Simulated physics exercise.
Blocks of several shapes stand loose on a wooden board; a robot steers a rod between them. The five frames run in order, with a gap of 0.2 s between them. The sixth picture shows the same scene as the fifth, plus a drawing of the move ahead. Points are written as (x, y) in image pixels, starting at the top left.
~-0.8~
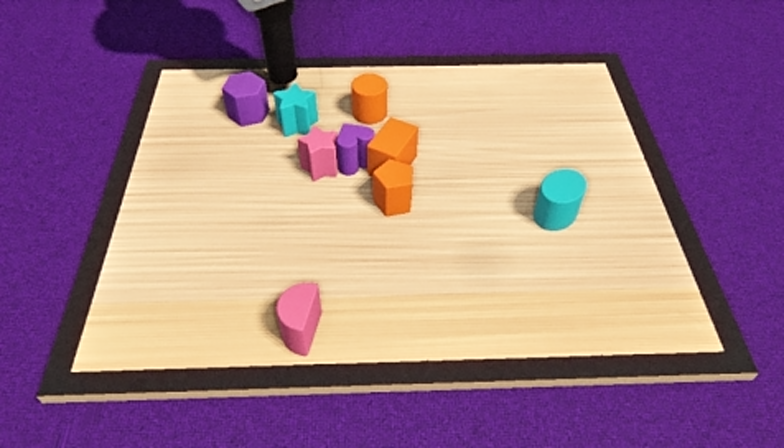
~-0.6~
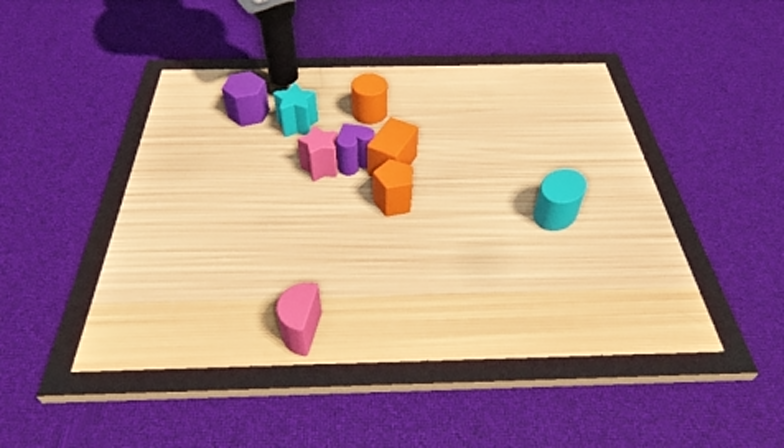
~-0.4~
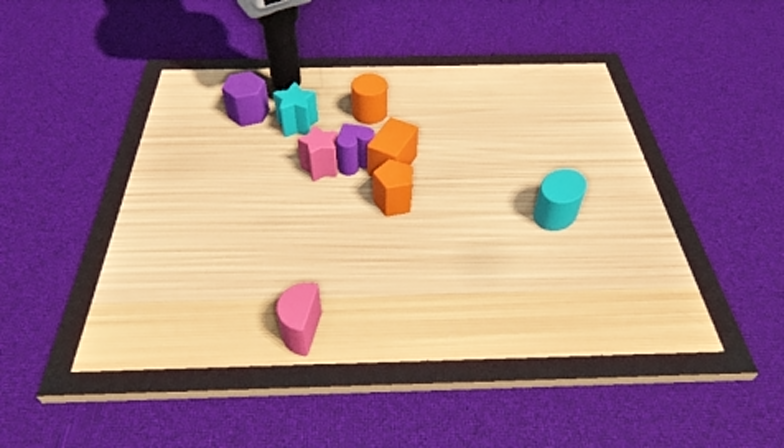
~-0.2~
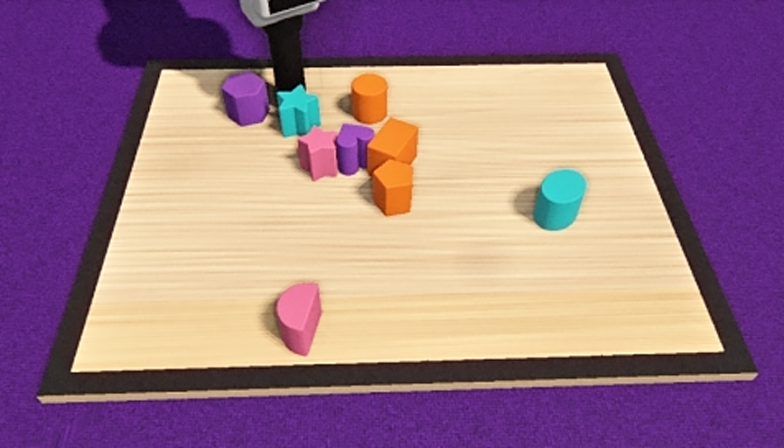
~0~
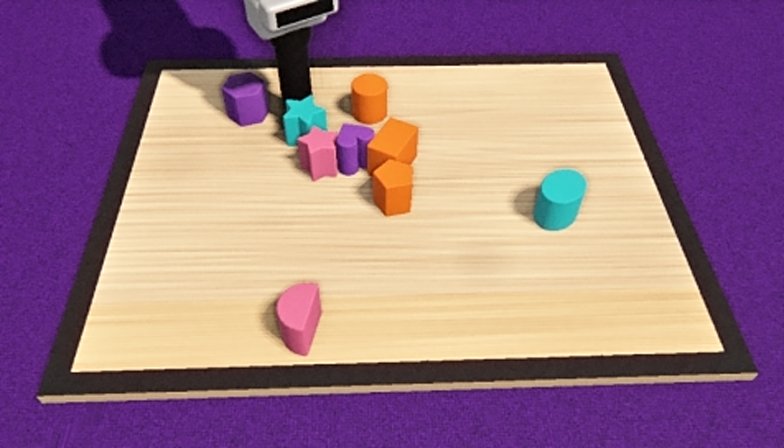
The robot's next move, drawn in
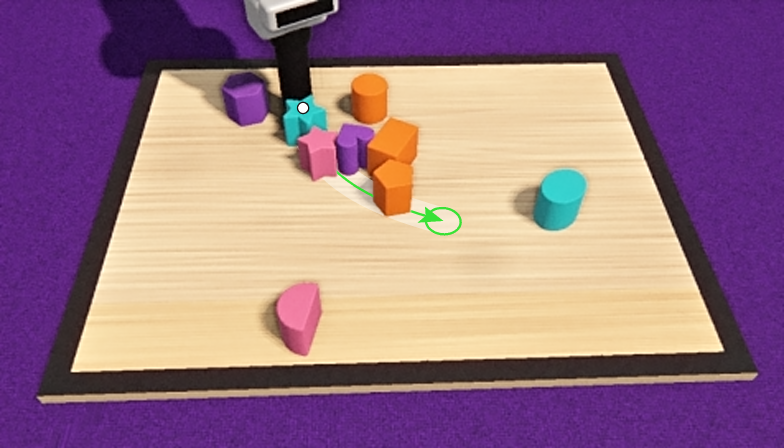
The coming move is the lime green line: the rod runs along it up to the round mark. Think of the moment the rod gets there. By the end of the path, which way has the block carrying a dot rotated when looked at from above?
From the top, the block rotates clockwise.
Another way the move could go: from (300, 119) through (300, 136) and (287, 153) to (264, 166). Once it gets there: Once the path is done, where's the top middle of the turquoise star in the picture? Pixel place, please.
It should be at (287, 149) by then.
Path on the board, from (300, 119) by way of (325, 160) and (375, 197) to (443, 221); the dot is on the turquoise star.
On the path given first. One third of the way, rod (325, 145); turquoise star (305, 151), turned 50° clockwise; pink star (330, 170), turned 65° anticlockwise.
Two thirds of the way, rod (375, 182); turquoise star (306, 156), turned 80° clockwise; pink star (333, 179), turned 60° anticlockwise; purple heart-shaped block (402, 154), turned 50° anticlockwise; orange oblong block (430, 137), turned 50° anticlockwise; orange pentagonal block (416, 182), turned 45° clockwise.
At the end, rod (445, 206); turquoise star (306, 156), turned 80° clockwise; pink star (333, 179), turned 60° anticlockwise; purple heart-shaped block (412, 156), turned 85° anticlockwise; orange oblong block (432, 135), turned 50° anticlockwise; orange pentagonal block (480, 205), turned 60° clockwise.
